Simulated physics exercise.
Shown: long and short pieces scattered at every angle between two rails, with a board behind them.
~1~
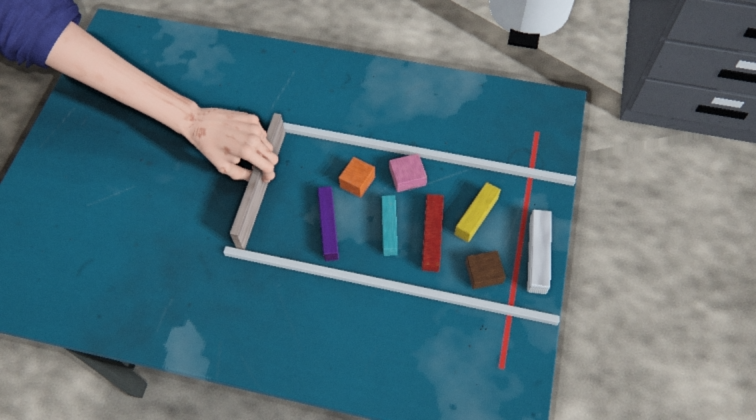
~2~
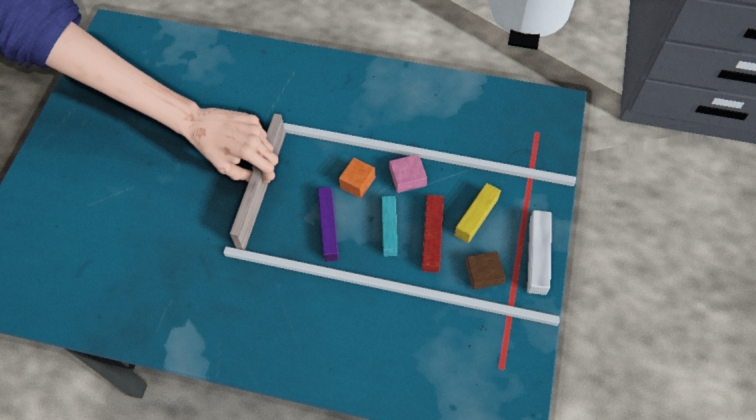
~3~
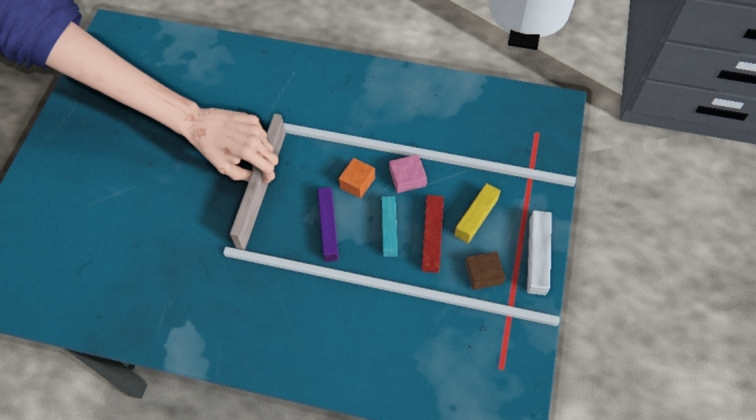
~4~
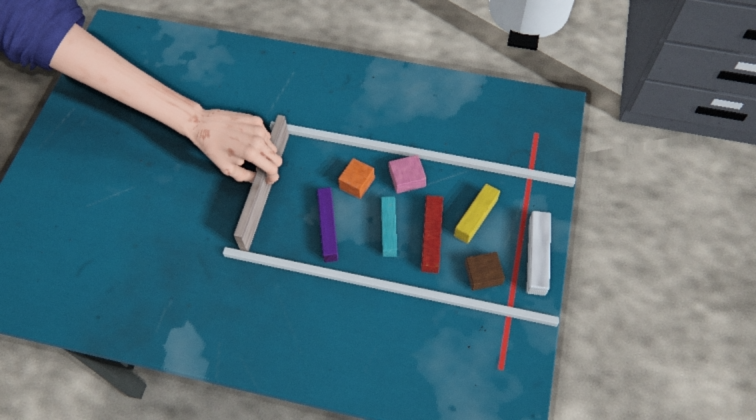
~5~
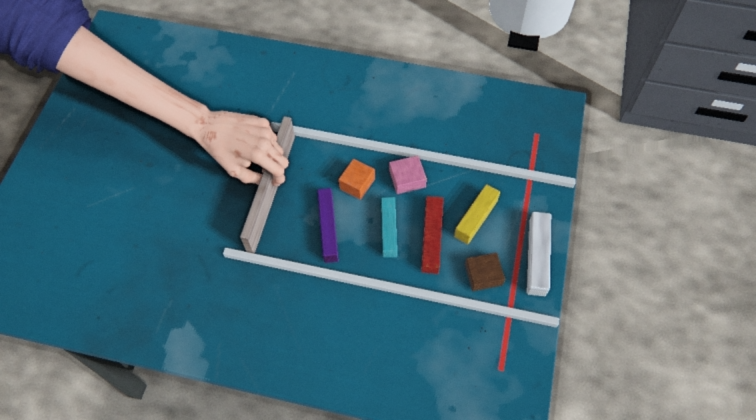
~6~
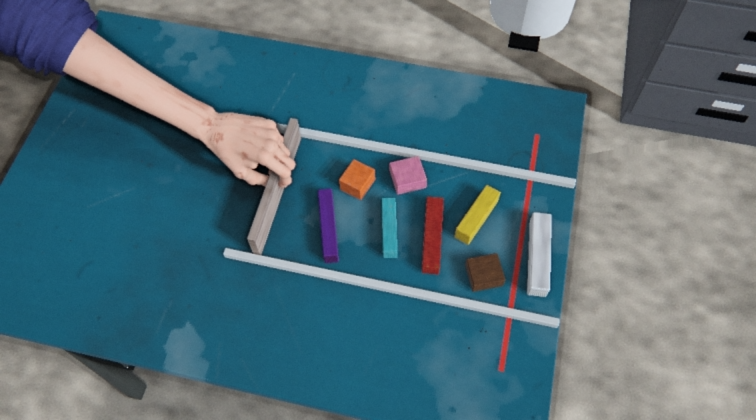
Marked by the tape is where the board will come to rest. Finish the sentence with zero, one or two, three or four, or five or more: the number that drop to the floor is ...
The number that drop to the floor is three or four.
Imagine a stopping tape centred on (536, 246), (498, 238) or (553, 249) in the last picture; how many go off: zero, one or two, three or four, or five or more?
In the order the places were given: Five or more, just one or two, at least five.
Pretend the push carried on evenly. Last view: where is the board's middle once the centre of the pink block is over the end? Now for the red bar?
Approx. (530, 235) / approx. (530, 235) for the other.
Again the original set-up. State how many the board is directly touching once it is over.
2 in contact.
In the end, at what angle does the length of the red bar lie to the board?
Near 0 degrees.
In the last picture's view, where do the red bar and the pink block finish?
Final positions - red bar around (557, 261), pink block around (568, 202).
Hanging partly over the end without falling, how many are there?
That'd be 1.
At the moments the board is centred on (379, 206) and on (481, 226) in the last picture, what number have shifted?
Counts: 4 and 8.
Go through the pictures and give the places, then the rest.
In the first picture, white stick (540, 251); brown block (485, 270); yellow bar (478, 212); board (259, 180); tape (521, 240).
In the second picture, brown block (485, 271); orange block (357, 178).
In the third picture, yellow bar (478, 213); purple stick (328, 224).
In the fourth picture, white stick (539, 252); turquoise bar (389, 227).
In the fifth picture, brown block (485, 272); board (269, 184).
In the sixth picture, white stick (540, 254); brown block (485, 272); yellow bar (478, 215); board (276, 185); tape (521, 243).
A little later, none off yet; white stick at rest near (540, 254); brown block at rest near (485, 272); yellow bar at rest near (478, 215).
Next, none off yet; white stick at rest near (540, 254); brown block at rest near (485, 272); yellow bar moving near (481, 215).
Later still, none off yet; white stick shifted a little near (568, 260); brown block shifted well along near (539, 289); yellow bar shifted about its own width near (548, 229).
When it is over, the number that fall off is three or four; down, yellow bar, brown block and white stick.
